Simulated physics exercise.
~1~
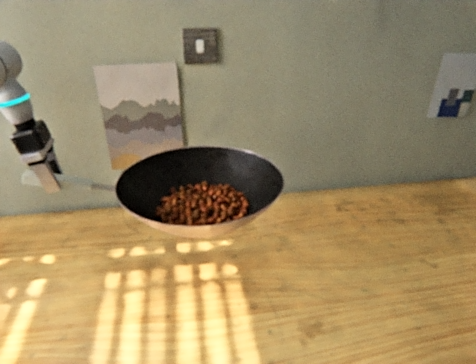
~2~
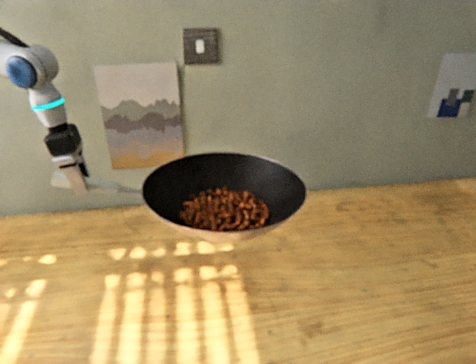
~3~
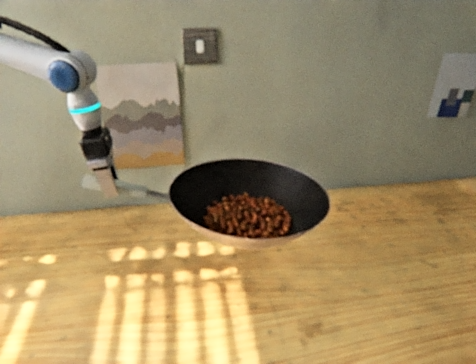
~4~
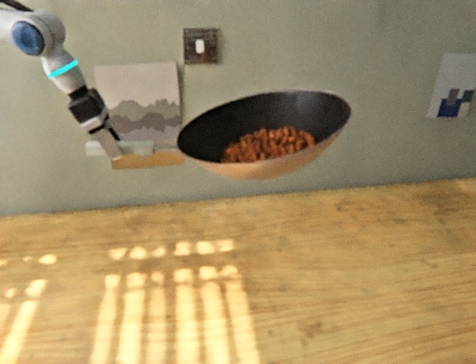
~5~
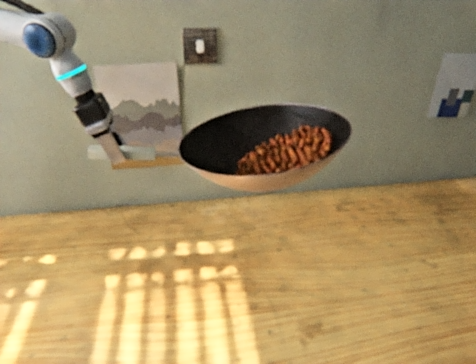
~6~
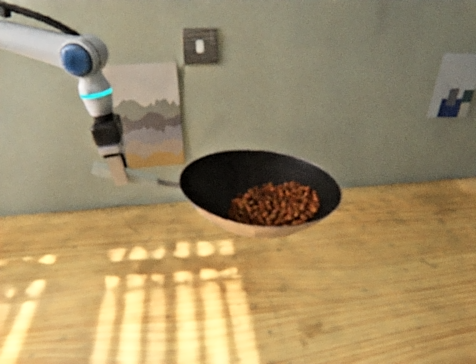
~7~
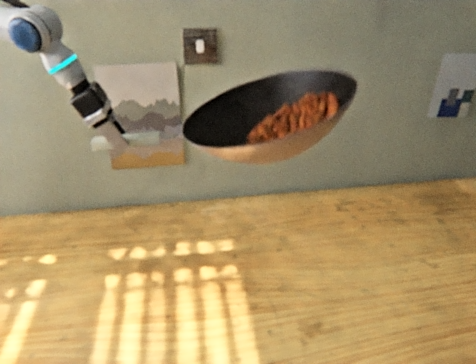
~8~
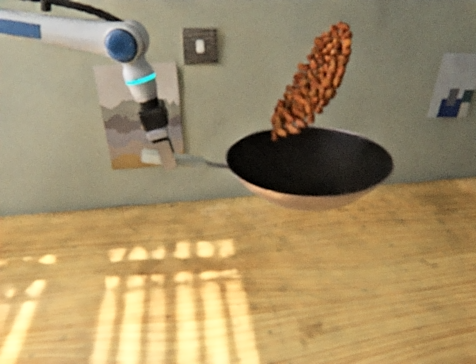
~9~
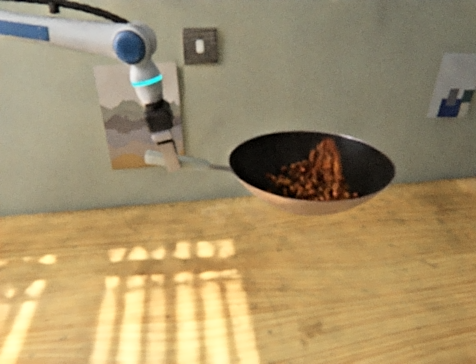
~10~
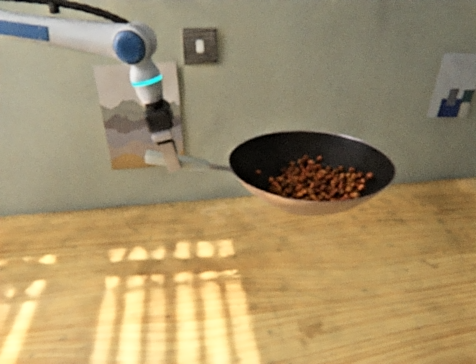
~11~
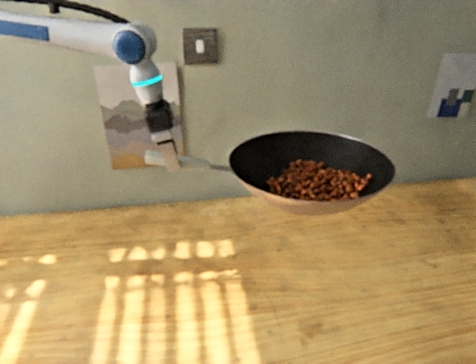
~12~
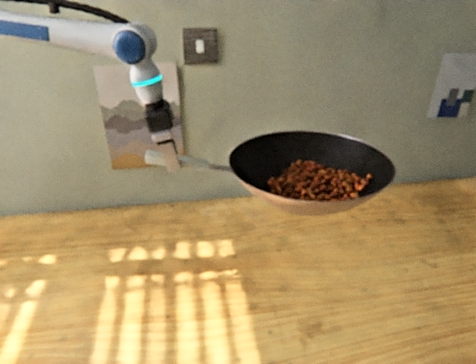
A robot arm swings a wok of hazelnuts rightward, tosses them, and catches them inside.
